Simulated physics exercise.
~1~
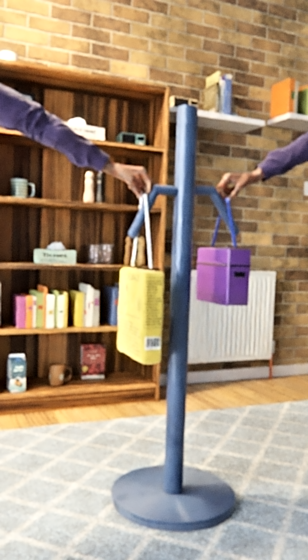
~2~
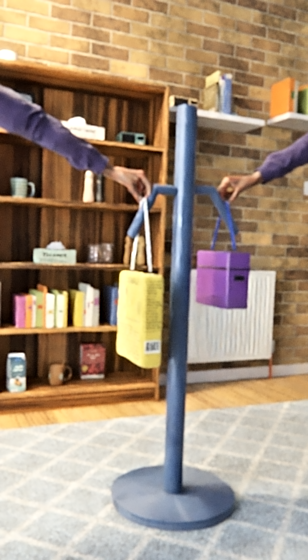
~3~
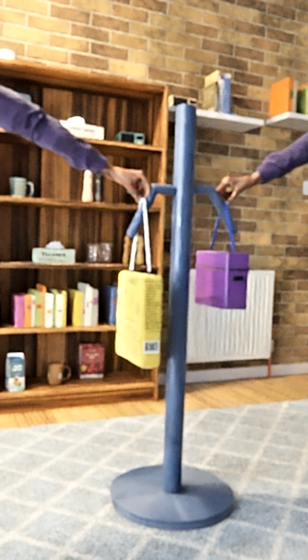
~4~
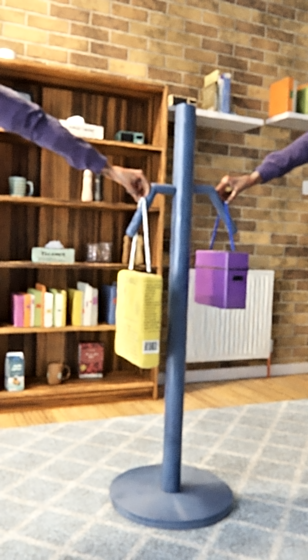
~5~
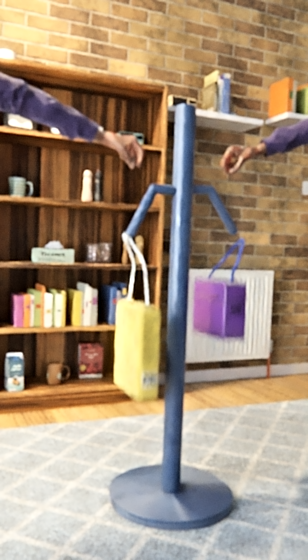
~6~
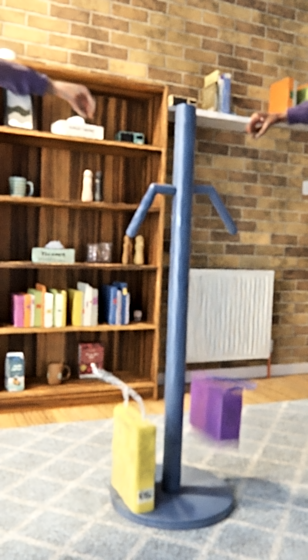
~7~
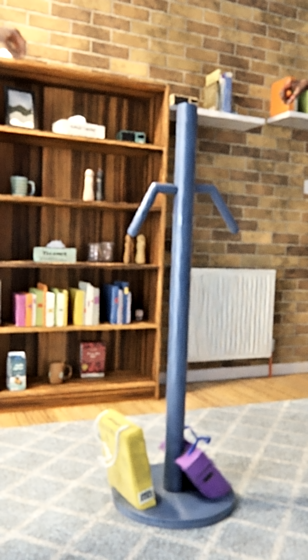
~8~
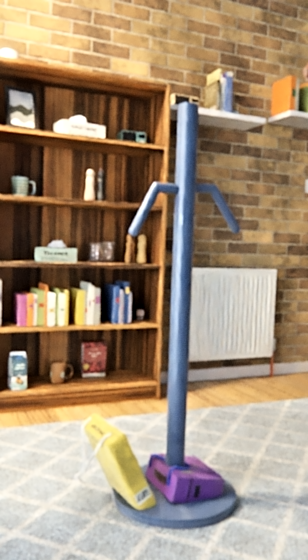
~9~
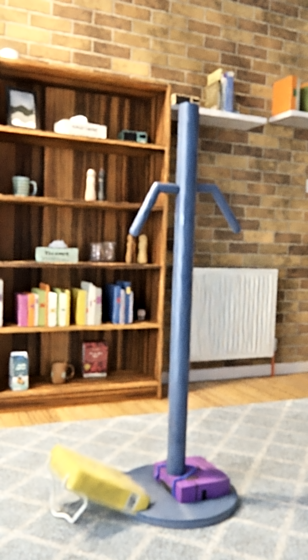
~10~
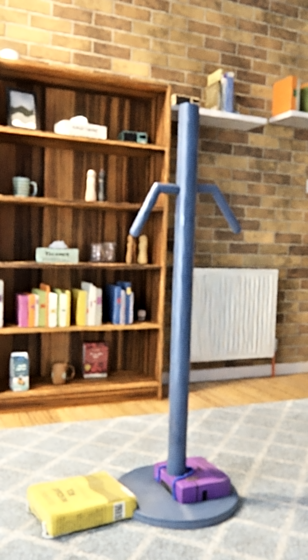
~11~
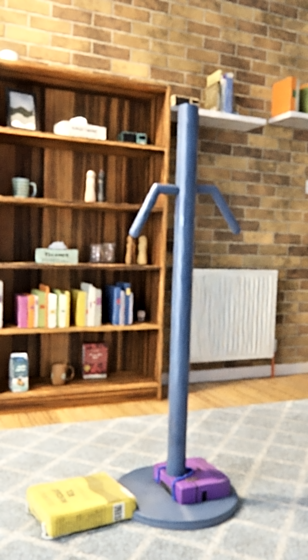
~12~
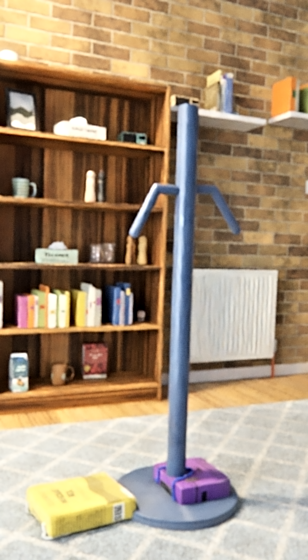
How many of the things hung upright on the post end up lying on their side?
Two of them do. Both the yellow bag and the purple case end up lying on their side.
